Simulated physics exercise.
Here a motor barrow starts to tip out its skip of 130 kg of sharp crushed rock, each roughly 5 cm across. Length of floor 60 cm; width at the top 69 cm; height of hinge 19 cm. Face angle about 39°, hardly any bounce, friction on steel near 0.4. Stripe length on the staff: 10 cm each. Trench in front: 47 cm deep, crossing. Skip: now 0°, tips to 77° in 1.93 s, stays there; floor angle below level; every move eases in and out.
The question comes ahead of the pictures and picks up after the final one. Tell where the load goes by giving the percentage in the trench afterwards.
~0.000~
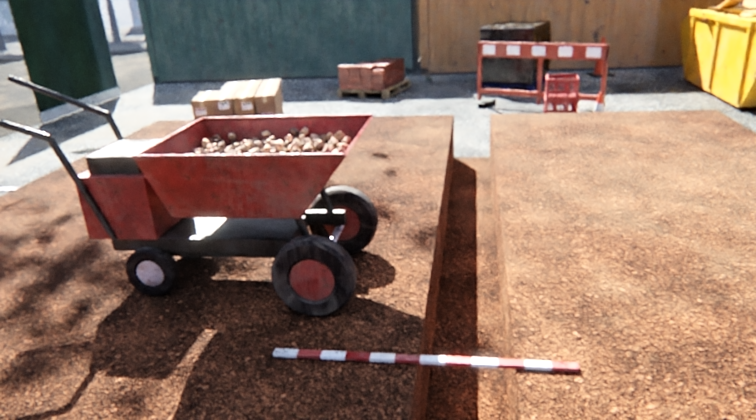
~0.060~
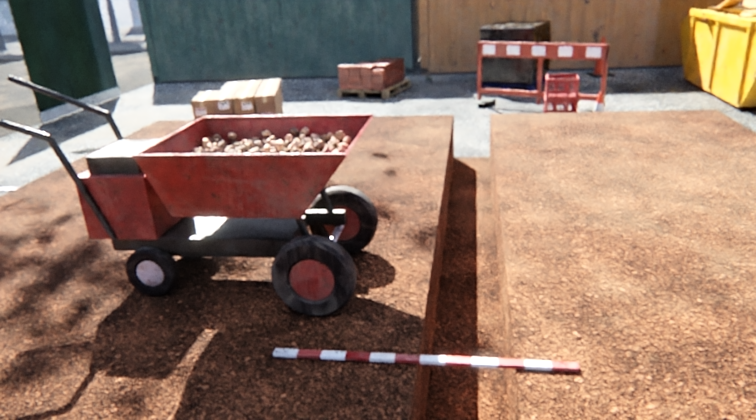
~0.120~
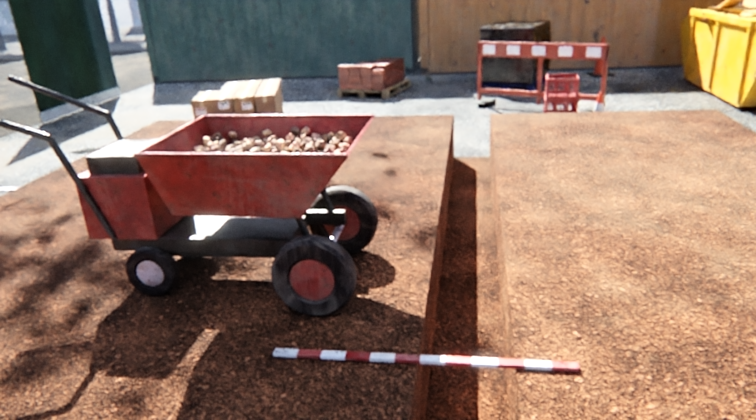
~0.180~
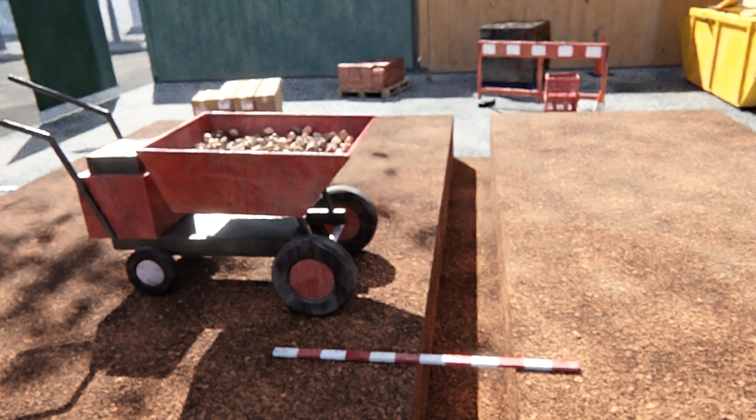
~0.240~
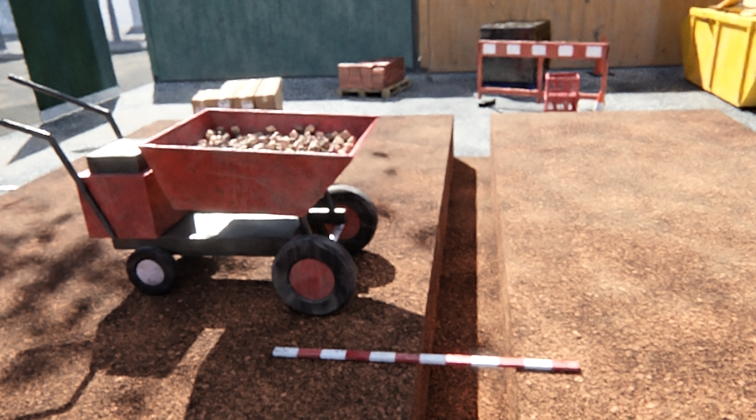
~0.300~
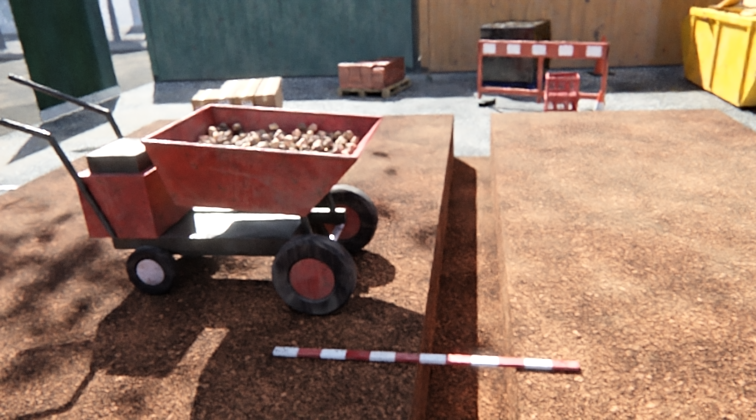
About 94 per cent of the load is in the trench.
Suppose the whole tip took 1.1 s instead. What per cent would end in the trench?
My guess is near 85 percent.
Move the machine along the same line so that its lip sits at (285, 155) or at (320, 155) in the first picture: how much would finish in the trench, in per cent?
Estimates: 85 % then 100 %.
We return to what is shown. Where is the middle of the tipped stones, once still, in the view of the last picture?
I'd put it close to (479, 346).
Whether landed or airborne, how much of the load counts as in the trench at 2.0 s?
By then, around 45 percent.
After 1.5 s the floor is at 65°; 100 % in the skip; the foremost stones are at (453, 230).
After 2.0 s the floor is at 77°; 49 % in the skip, 47 % in the trench, 3 % past the trench; the foremost stones are at (539, 279).
After 2.4 s the floor is at 77°; 18 % in the skip, 76 % in the trench, 6 % past the trench; the foremost stones are at (578, 270).
After 4.3 s the floor is at 77°; 0 % in the skip, 94 % in the trench, 6 % past the trench; the foremost stones are at (586, 277).
